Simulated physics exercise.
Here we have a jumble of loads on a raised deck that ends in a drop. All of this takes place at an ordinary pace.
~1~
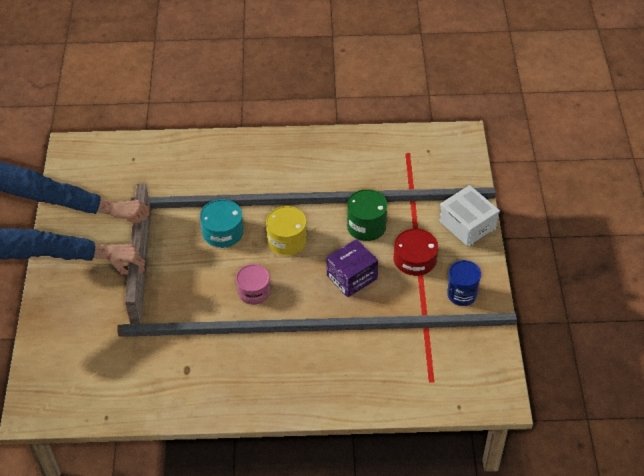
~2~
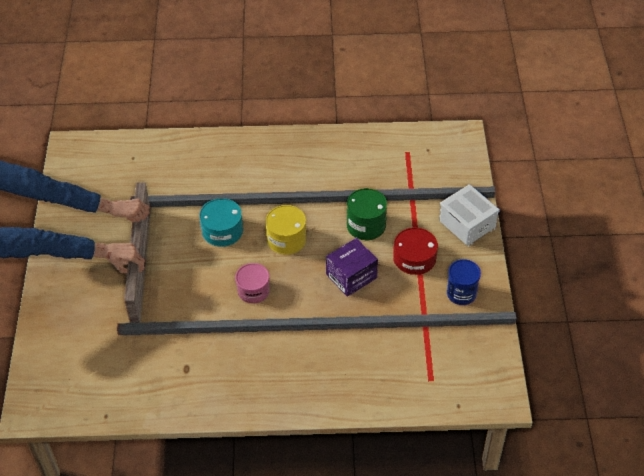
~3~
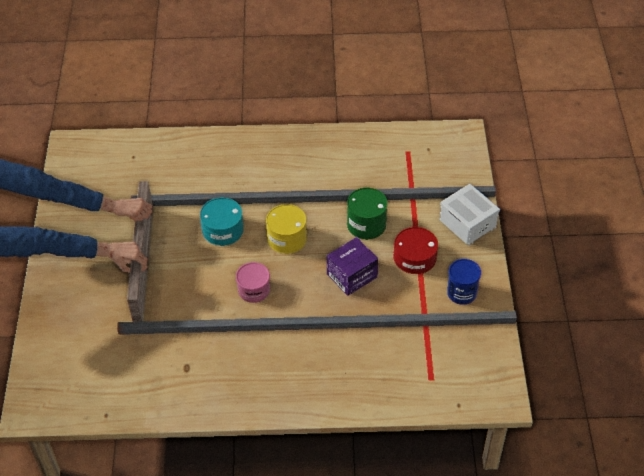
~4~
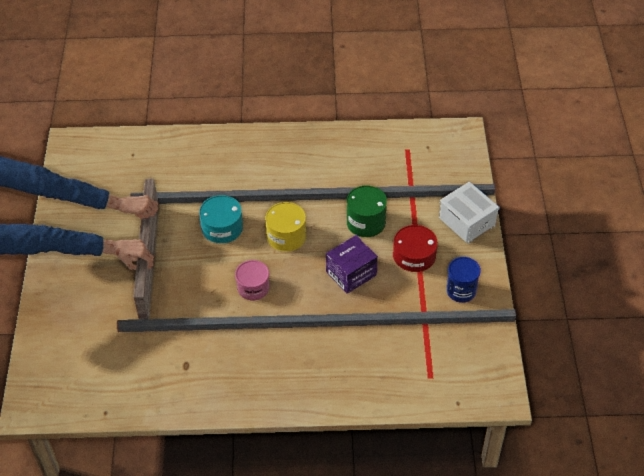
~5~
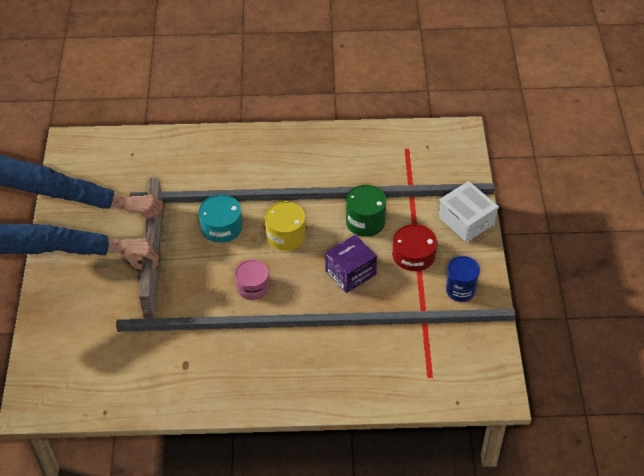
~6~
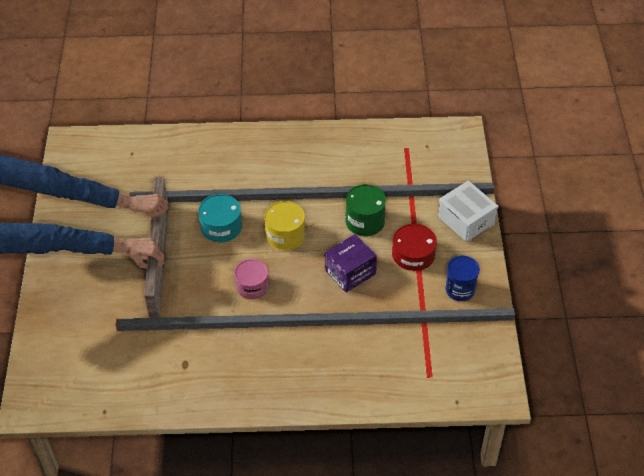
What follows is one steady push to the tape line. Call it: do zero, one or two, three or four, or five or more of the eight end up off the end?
One or two end up off it.
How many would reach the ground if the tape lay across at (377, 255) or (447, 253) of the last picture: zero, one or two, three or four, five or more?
Zero; either three or four.
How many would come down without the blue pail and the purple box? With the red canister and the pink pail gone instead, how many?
Well, the first time you'd get 1, and the next time 1.
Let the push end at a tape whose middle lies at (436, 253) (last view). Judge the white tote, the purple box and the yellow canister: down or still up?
Result - white tote: Drops; purple box: Remains in place; yellow canister: Remains in place.
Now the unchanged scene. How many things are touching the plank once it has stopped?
3 in contact.
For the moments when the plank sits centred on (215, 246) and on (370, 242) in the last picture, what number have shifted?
1 at one spot and 7 at the other.
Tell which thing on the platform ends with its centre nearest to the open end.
Answer: The blue pail.
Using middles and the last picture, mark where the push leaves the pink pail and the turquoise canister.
In the last picture the pink pail sits at (438, 286) while the turquoise canister sits at (435, 212).
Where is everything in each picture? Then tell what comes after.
The first picture shows white tote (469, 217); blue pail (464, 284); red canister (416, 252); plank (139, 253); tape (419, 259).
The second picture shows blue pail (463, 283); yellow canister (286, 230).
The third picture shows red canister (416, 250); green canister (367, 214).
The fourth picture shows white tote (468, 213); pink pail (253, 281).
The fifth picture shows blue pail (462, 279); turquoise canister (221, 219).
The sixth picture shows white tote (467, 212); blue pail (462, 279); red canister (414, 247); plank (157, 247); tape (417, 254).
Early on, none off yet; white tote at rest near (467, 212); blue pail at rest near (462, 279); red canister at rest near (414, 247).
Finally, the number that fall off is one or two; lost, white tote.
